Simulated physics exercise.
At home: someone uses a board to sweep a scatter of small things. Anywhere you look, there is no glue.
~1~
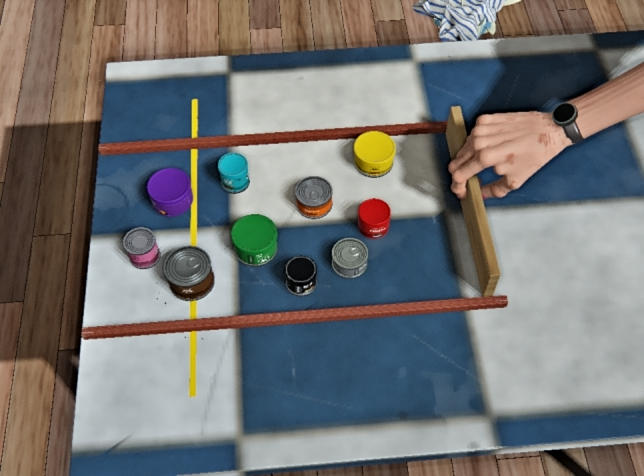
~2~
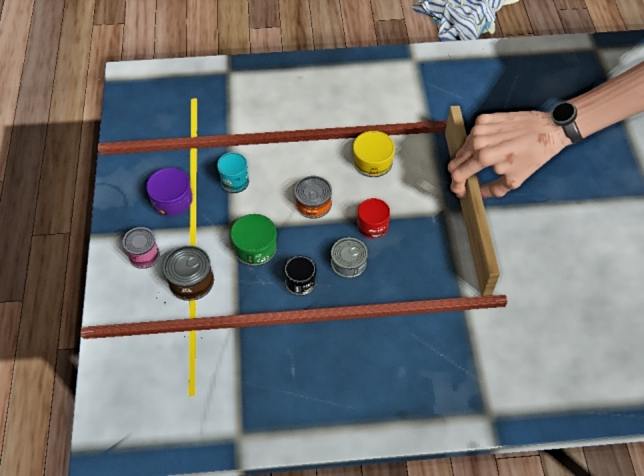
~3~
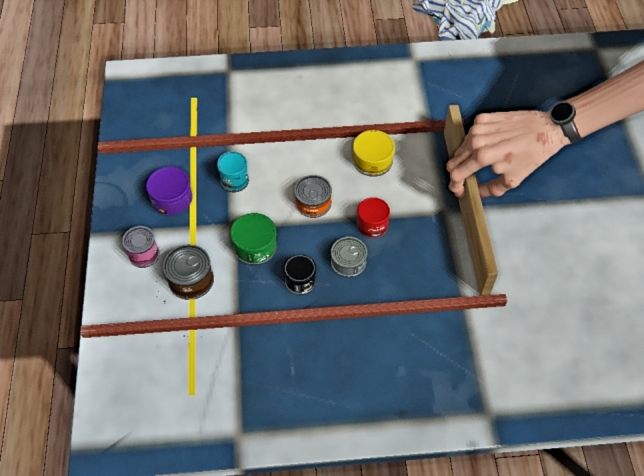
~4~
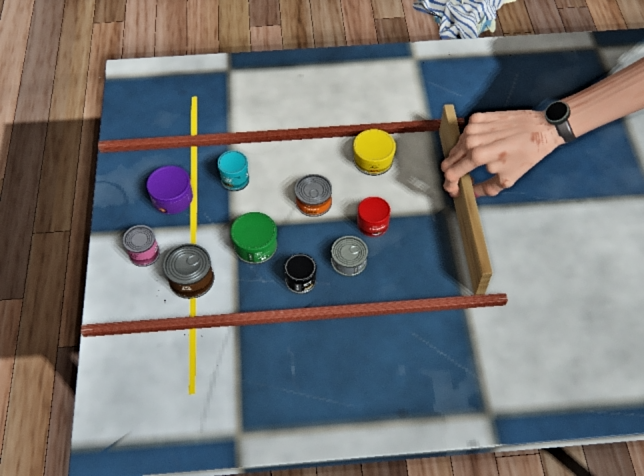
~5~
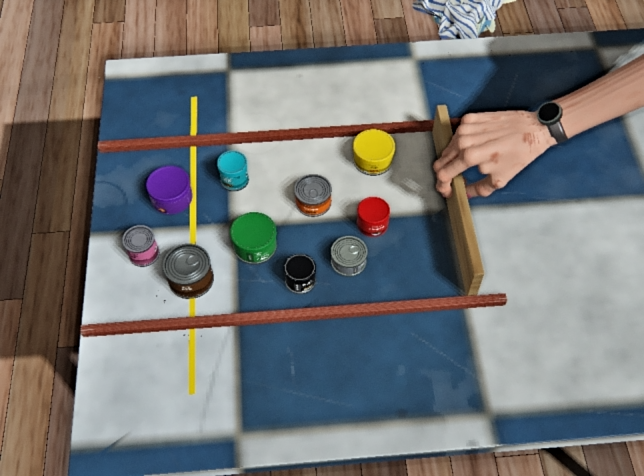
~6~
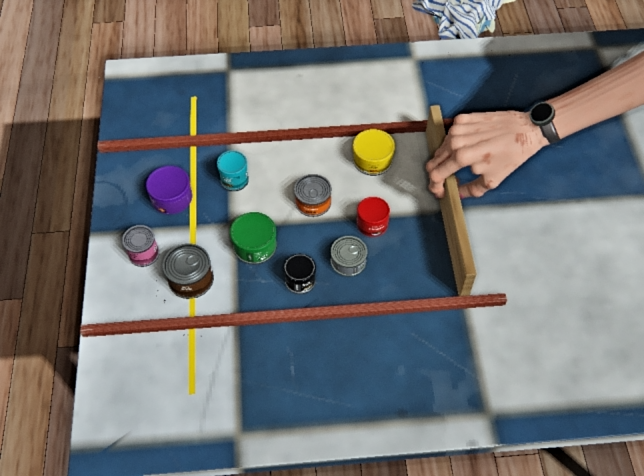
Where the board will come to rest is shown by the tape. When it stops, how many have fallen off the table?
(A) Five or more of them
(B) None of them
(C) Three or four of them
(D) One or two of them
None of them (B).
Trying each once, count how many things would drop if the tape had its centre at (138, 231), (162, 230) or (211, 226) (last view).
Going through each try, you'd get 3, 1 and 0.
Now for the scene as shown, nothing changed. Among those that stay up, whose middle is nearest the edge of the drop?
It's the pink tin.
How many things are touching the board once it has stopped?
That comes to 5.
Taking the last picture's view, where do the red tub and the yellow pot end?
In the last picture the red tub sits around (176, 229) and the yellow pot around (172, 161).
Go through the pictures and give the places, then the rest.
In the first picture, pink tin (142, 249); purple tub (171, 193); brown pot (190, 273); board (471, 197); tape (194, 230).
In the second picture, purple tub (170, 192); grey tin (349, 258).
In the third picture, brown pot (189, 272); green tin (254, 239).
In the fourth picture, pink tin (142, 246); yellow pot (374, 153).
In the fifth picture, purple tub (170, 190); turquoise tin (234, 171).
In the sixth picture, pink tin (141, 246); purple tub (170, 190); brown pot (189, 271); board (449, 197); tape (193, 227).
Early on, none off yet; pink tin at rest near (141, 246); purple tub at rest near (170, 190); brown pot at rest near (189, 271).
A while later, none off yet; pink tin at rest near (141, 246); purple tub travelled a little near (159, 195); brown pot travelled a little near (179, 280).
Finally, the number that fall off is zero.
